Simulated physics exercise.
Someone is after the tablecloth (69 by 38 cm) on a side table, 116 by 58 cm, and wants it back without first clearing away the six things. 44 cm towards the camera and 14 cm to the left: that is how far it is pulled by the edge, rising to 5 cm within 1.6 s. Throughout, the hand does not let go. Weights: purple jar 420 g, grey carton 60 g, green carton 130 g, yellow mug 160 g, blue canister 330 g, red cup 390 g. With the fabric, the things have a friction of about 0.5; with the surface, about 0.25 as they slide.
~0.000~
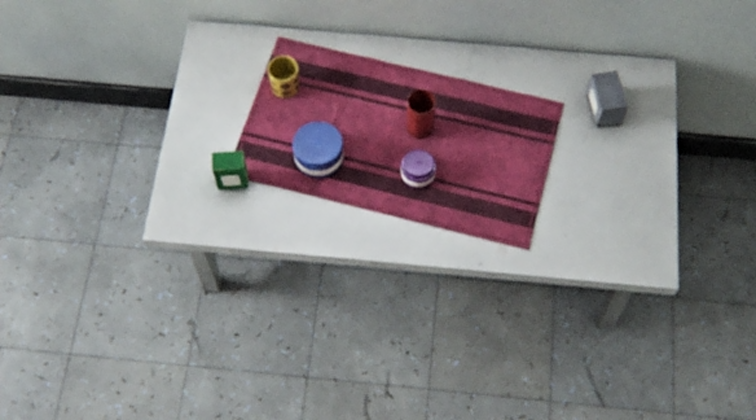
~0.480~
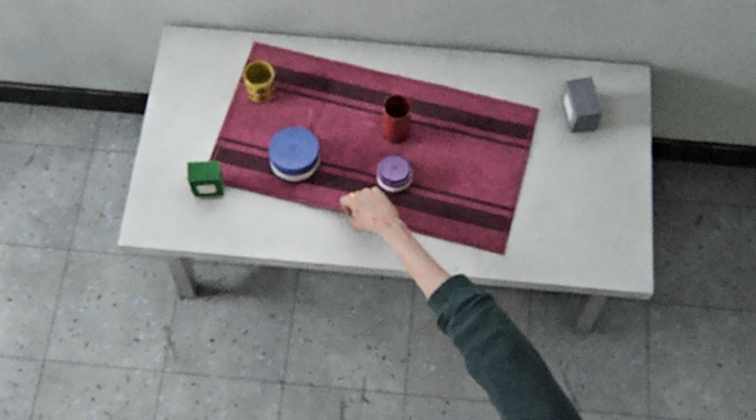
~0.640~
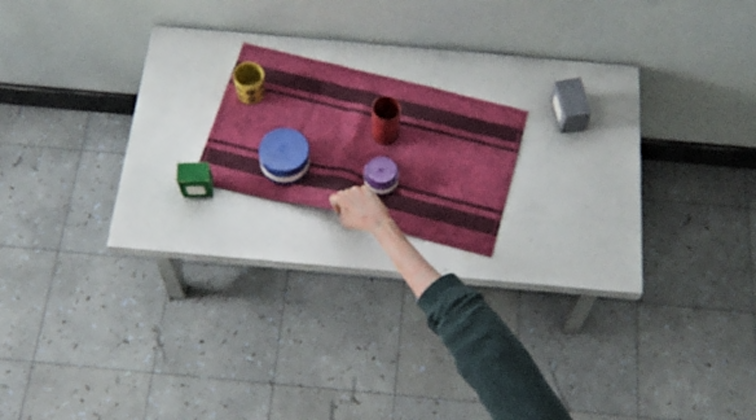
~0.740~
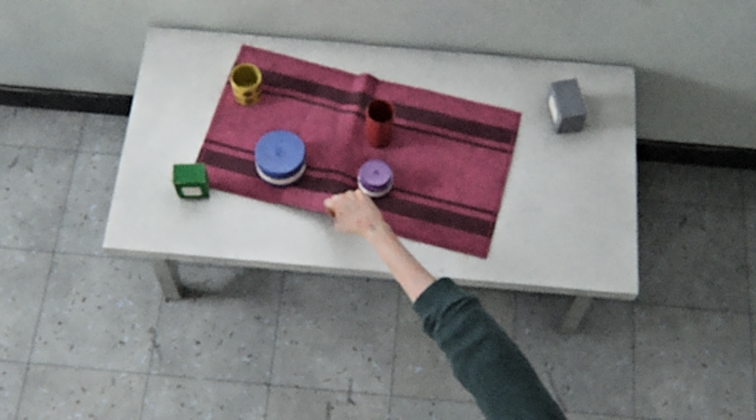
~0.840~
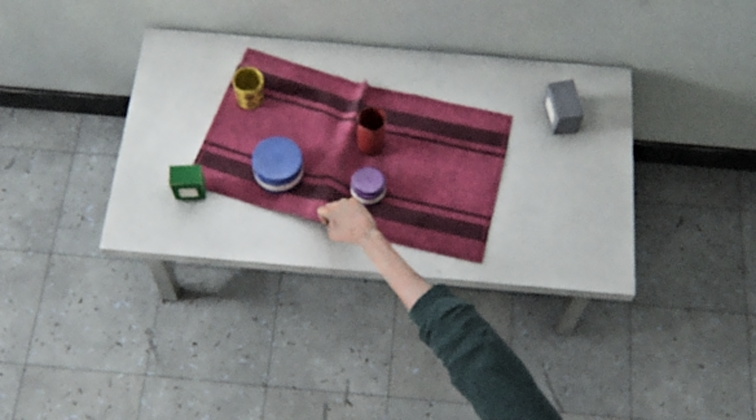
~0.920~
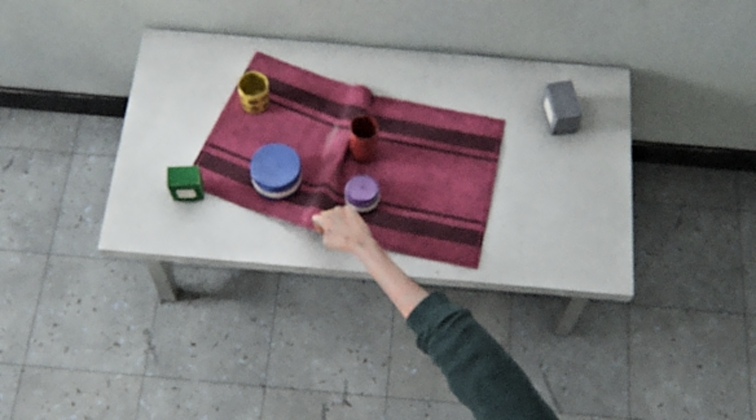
On a side table, a hand tugs the maroon tablecloth slightly, shifting items resting on it.
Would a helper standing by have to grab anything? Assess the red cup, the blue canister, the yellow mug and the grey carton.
One by one: I think the red cup won't hold out up there; I think the blue canister won't hold out up there; I think the yellow mug won't hold out up there; I think the grey carton will hold out up there.
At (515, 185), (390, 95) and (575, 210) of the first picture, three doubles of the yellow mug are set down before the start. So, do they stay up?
In order: Comes off; comes off; holds on.
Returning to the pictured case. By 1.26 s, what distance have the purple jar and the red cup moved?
Roughly purple jar 20 cm and red cup 20 cm.
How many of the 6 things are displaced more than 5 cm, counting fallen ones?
Counting them up, I get 5.
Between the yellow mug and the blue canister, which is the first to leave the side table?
The blue one leads the way.
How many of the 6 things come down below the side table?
All told, 4.
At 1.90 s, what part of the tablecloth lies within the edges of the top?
Share within the edges: Approx. 5 %.
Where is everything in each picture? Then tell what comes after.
Red cup (422, 101); blue canister (318, 143); yellow mug (283, 68); grey carton (610, 90); tablecloth corners (278, 37) (564, 103) (528, 250), in the first frame.
Green carton (203, 169); tablecloth corners (254, 42) (539, 109); grip (351, 213), in the second frame.
Purple jar (382, 170); tablecloth corners (244, 43) (528, 112); grip (340, 211), in the third frame.
Purple jar (376, 173); red cup (381, 111); tablecloth corners (242, 44) (522, 113); grip (335, 216), in the fourth frame.
Yellow mug (248, 80); purple jar (369, 180); blue canister (277, 158); tablecloth corners (247, 48) (513, 116); grip (328, 224), in the fifth frame.
Red cup (364, 127); blue canister (275, 165); yellow mug (253, 84); grey carton (565, 99); tablecloth corners (256, 51) (505, 120) (477, 269); grip (323, 232), in the sixth frame.
At 1.3 s, 90 % of the tablecloth is still over the top; red cup 19 cm off its start, blue canister 14 cm off its start, yellow mug 14 cm off its start.
At 1.6 s, 50 % of the tablecloth is still over the top; red cup 35 cm off its start, blue canister 28 cm off its start, yellow mug 26 cm off its start.
At 1.9 s, 5 % of the tablecloth is still over the top; red cup over the edge, yellow mug 48 cm off its start at (248, 277), blue canister over the edge.
At 2.2 s, 0 % of the tablecloth is still over the top; yellow mug over the edge, red cup over the edge, blue canister over the edge.
At 3.8 s, 0 % of the tablecloth is still over the top; yellow mug over the edge, red cup over the edge, blue canister over the edge, grey carton 0 cm off its start at (564, 99).
